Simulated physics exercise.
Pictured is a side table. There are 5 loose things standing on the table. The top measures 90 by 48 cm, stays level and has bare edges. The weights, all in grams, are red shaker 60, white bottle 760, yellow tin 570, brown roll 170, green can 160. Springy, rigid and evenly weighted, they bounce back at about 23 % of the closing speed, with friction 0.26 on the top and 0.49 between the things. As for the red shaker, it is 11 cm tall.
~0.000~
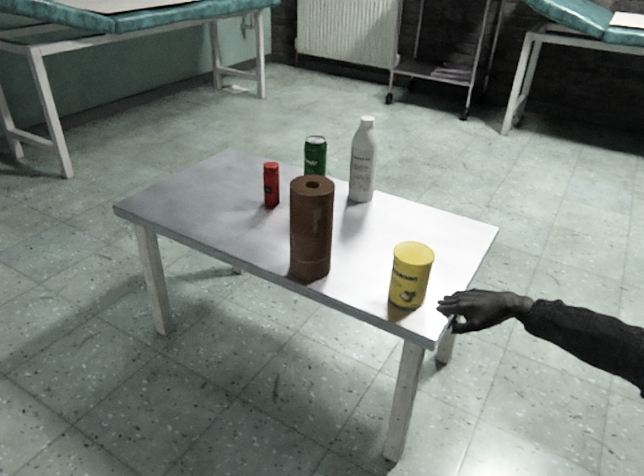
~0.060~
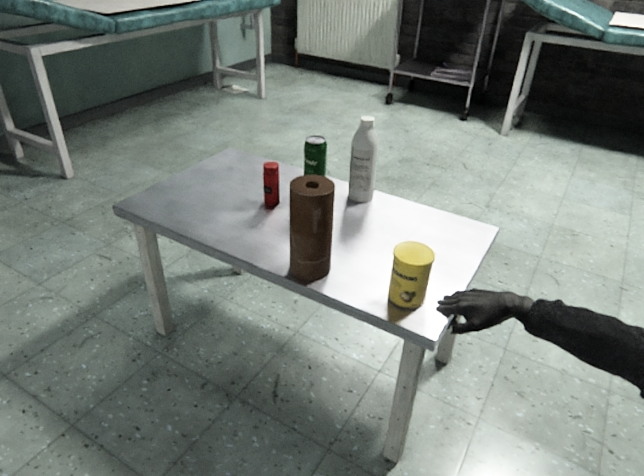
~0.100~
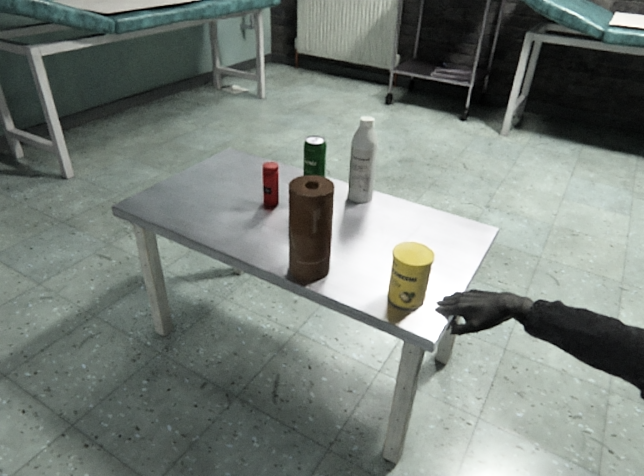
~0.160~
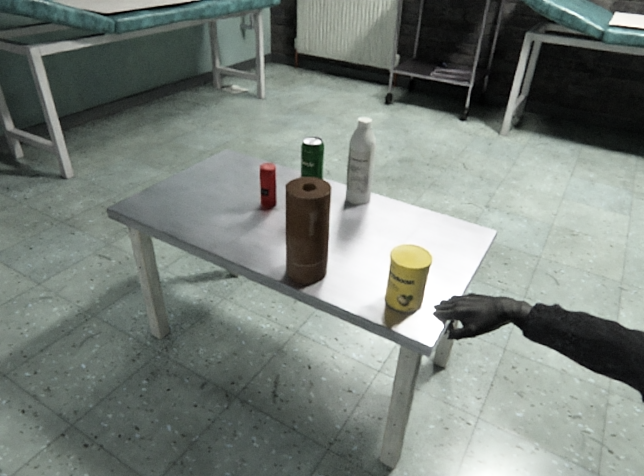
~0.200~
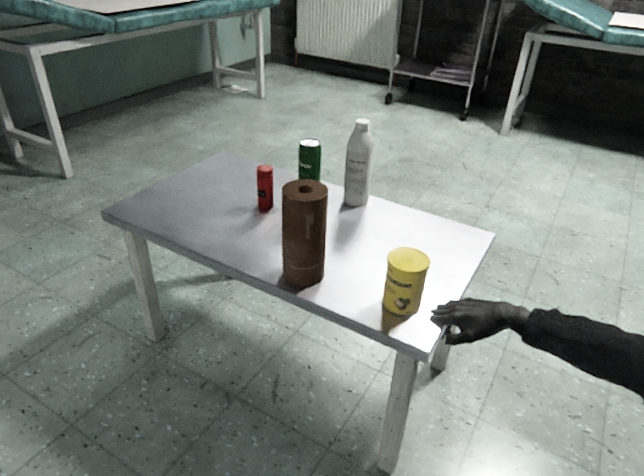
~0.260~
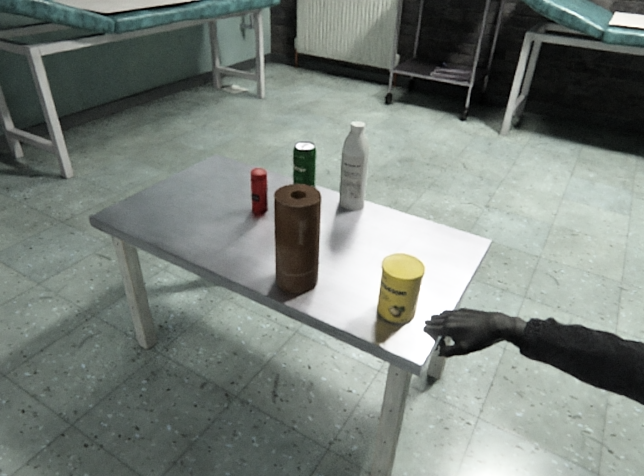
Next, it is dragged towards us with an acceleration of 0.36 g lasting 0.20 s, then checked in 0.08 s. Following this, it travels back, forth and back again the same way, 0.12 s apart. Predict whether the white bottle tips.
It is left on its bottom.
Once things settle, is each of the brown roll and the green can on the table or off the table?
At the end the brown roll winds up past the limits and the green can stays inside the limits.
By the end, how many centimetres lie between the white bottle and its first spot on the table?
It ends up around 4 cm from its start.
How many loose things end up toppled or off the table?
In total, 1.
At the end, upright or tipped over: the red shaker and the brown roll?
Well, the red shaker holds steady, and the brown roll tumbles down.
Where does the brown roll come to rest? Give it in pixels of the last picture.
Its centre ends close to (269, 440) in the last view.
Around 0.66 s, table 3 cm from its start; white bottle shifted 5 cm near (349, 170); brown roll shifted 5 cm; green can shifted 5 cm.
Around 1.16 s, table 10 cm from its start; white bottle shifted 2 cm near (343, 175); brown roll shifted 2 cm; green can shifted 2 cm.
Around 1.66 s, brown roll now off the table; white bottle shifted 4 cm near (357, 164); green can shifted 4 cm.
Finally (2.2 s), off the table and tipped over, brown roll; the other 4 still in place (within 5 cm). Final places as that camera would see them, white bottle near (357, 164).
